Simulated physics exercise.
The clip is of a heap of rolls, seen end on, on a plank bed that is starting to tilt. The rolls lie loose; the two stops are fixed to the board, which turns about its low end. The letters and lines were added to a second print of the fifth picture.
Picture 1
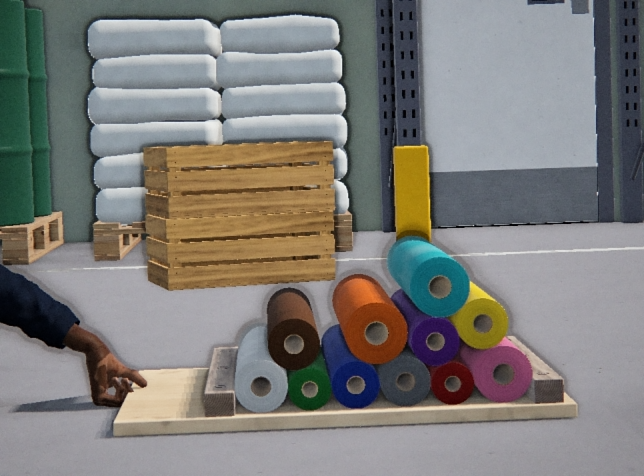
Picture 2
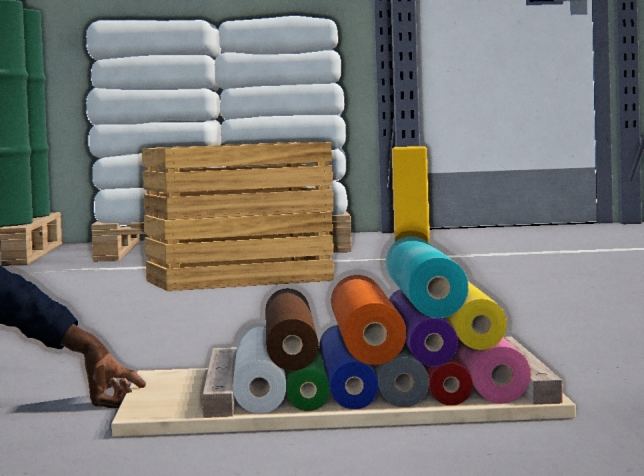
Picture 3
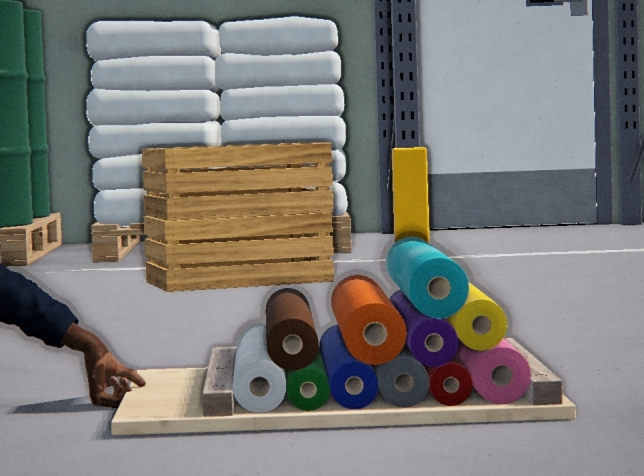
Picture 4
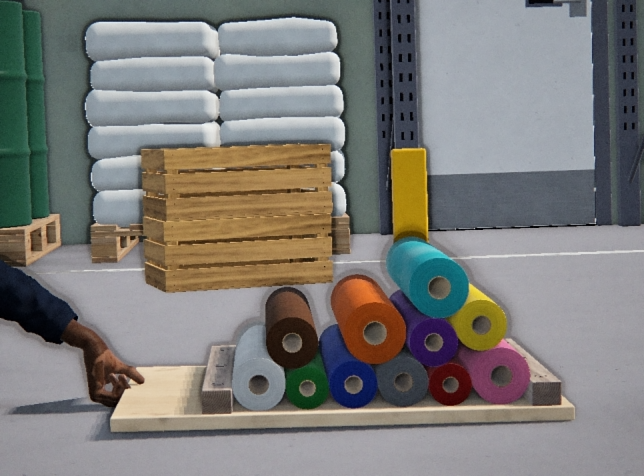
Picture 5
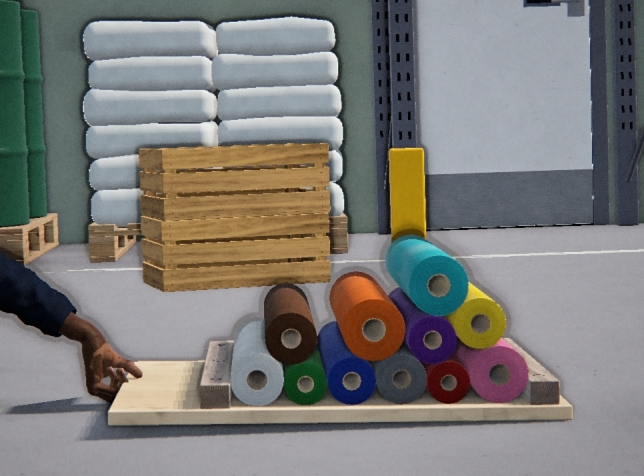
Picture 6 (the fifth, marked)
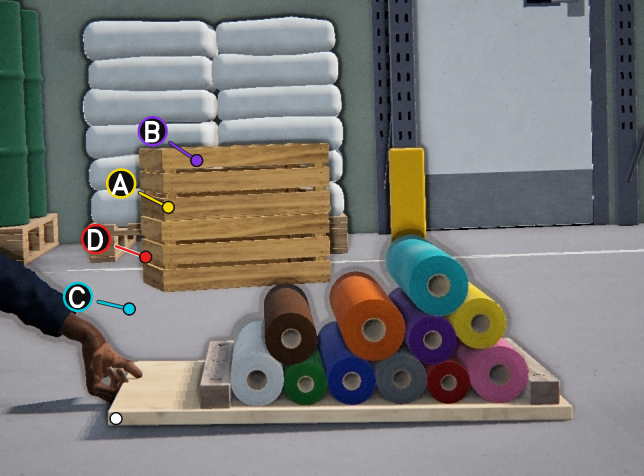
A hand rests on the left end of a pale plank bed holding a heap of loose, coloured rolls, and the bed shifts very slightly leftward while the rolls keep their places against one another between the end blocks.
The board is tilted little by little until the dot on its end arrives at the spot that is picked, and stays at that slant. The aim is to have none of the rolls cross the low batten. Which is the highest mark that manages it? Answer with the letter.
No higher than C.
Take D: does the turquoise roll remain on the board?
No, with D.
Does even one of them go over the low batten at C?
No, at C.
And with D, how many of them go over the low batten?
With D, two.
On the marked copy, A at (168, 207); B at (197, 160); C at (129, 309); D at (146, 257); the white dot at (116, 419).
With C. Early on, board at 12°.
Further on, board at 15°.
At the end, board at 15°, none over the low batten.
As for the rest, A two over the low batten (yellow, turquoise); B five over the low batten; D two over the low batten (yellow, turquoise).
